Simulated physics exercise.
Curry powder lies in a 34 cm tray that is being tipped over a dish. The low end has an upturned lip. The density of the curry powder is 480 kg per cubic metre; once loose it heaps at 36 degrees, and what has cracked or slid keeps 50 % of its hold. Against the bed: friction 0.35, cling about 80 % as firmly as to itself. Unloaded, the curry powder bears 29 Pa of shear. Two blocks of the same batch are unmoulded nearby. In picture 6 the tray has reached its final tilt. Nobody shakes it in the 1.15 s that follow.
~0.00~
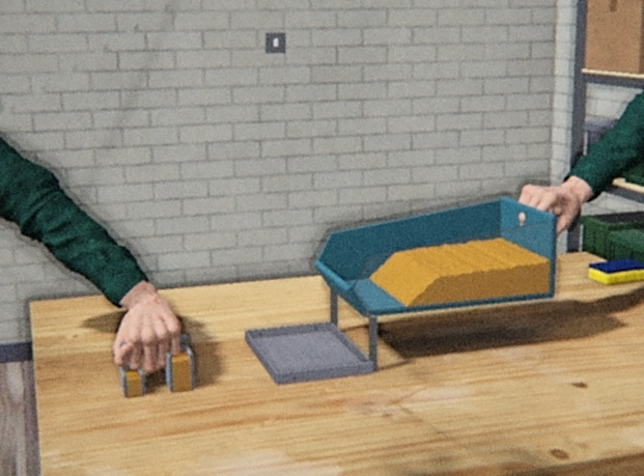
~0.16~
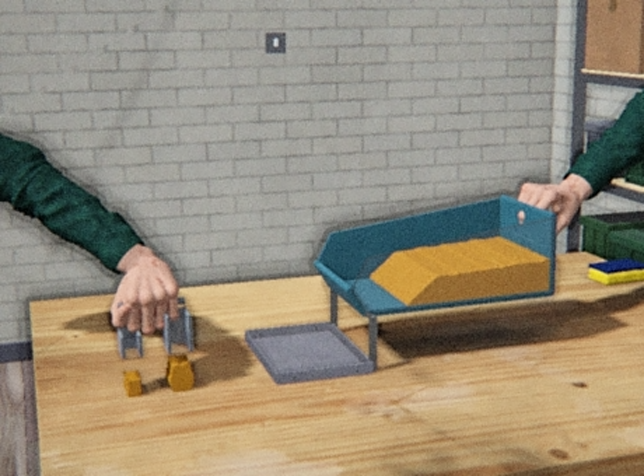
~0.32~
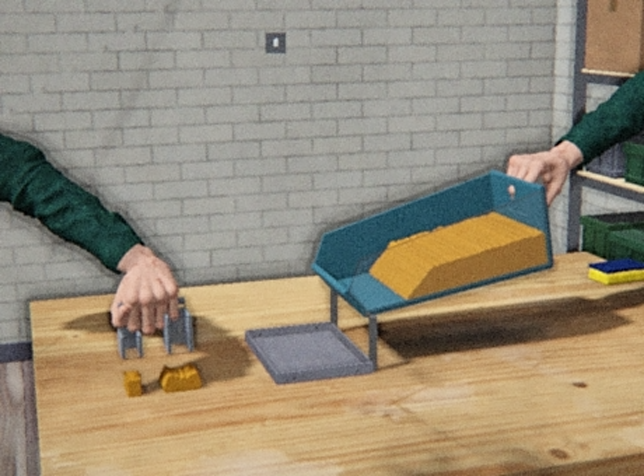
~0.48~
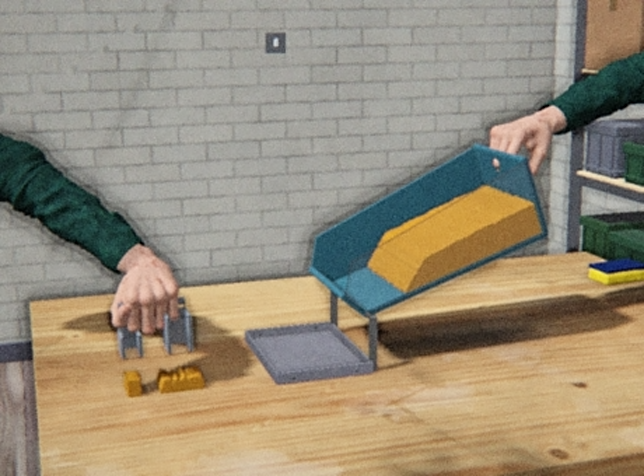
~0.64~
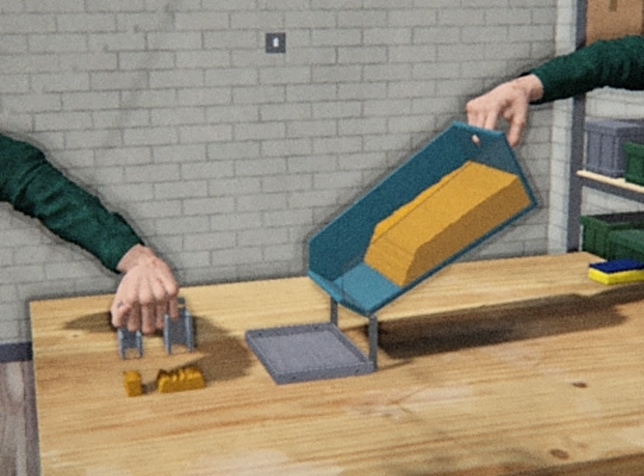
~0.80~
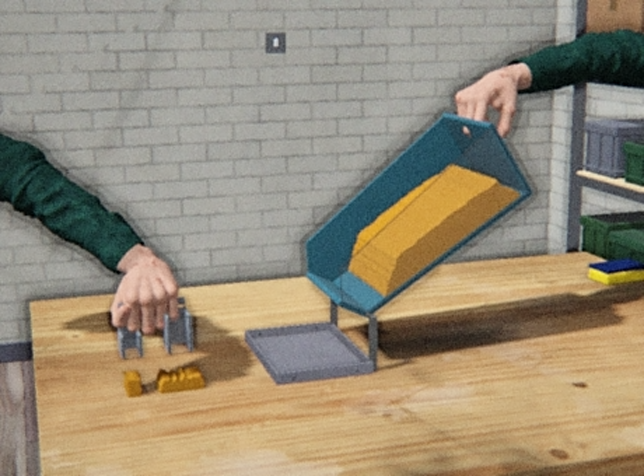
At first, a hand lifts small moulds off two blocks of curry powder at left, while another hand holds a blue tray of it level. The right block slumps into a low, broken heap as the tray's right end is raised steeply, and finally the powder slips slightly toward the lower lip.
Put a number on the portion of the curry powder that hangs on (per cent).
The portion of the curry powder that hangs on is near 91 %.
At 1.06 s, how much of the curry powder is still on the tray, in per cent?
About 100 %.
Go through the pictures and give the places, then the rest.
Top of the high end at (552, 219), tilt 0 degrees; foremost bit of the curry powder at (410, 303); block heights 2.9 cm, 5.3 cm (left to right), in the first picture.
Top of the high end at (551, 217), tilt 1 degrees; foremost bit of the curry powder at (409, 303); block heights 2.9 cm, 4.6 cm (left to right), in the second picture.
Top of the high end at (540, 190), tilt 9 degrees; foremost bit of the curry powder at (409, 297); block heights 2.9 cm, 3.0 cm (left to right), in the third picture.
Top of the high end at (522, 162), tilt 19 degrees; foremost bit of the curry powder at (406, 290); block heights 2.9 cm, 2.5 cm (left to right), in the fourth picture.
Top of the high end at (500, 138), tilt 29 degrees; foremost bit of the curry powder at (403, 287); block heights 2.9 cm, 2.4 cm (left to right), in the fifth picture.
Top of the high end at (489, 129), tilt 33 degrees; foremost bit of the curry powder at (386, 296); block heights 2.9 cm, 2.4 cm (left to right), in the sixth picture.
After 0.92 s, the tilt is 33 degrees and 100 % is on the bed.
After 1.06 s, the tilt is 33 degrees and 100 % is on the bed.
After 1.20 s, the tilt is 33 degrees and 94 % is on the bed.
After 1.34 s, the tilt is 33 degrees and 91 % is on the bed.
After 1.91 s, the tilt is 33 degrees and 91 % is on the bed.
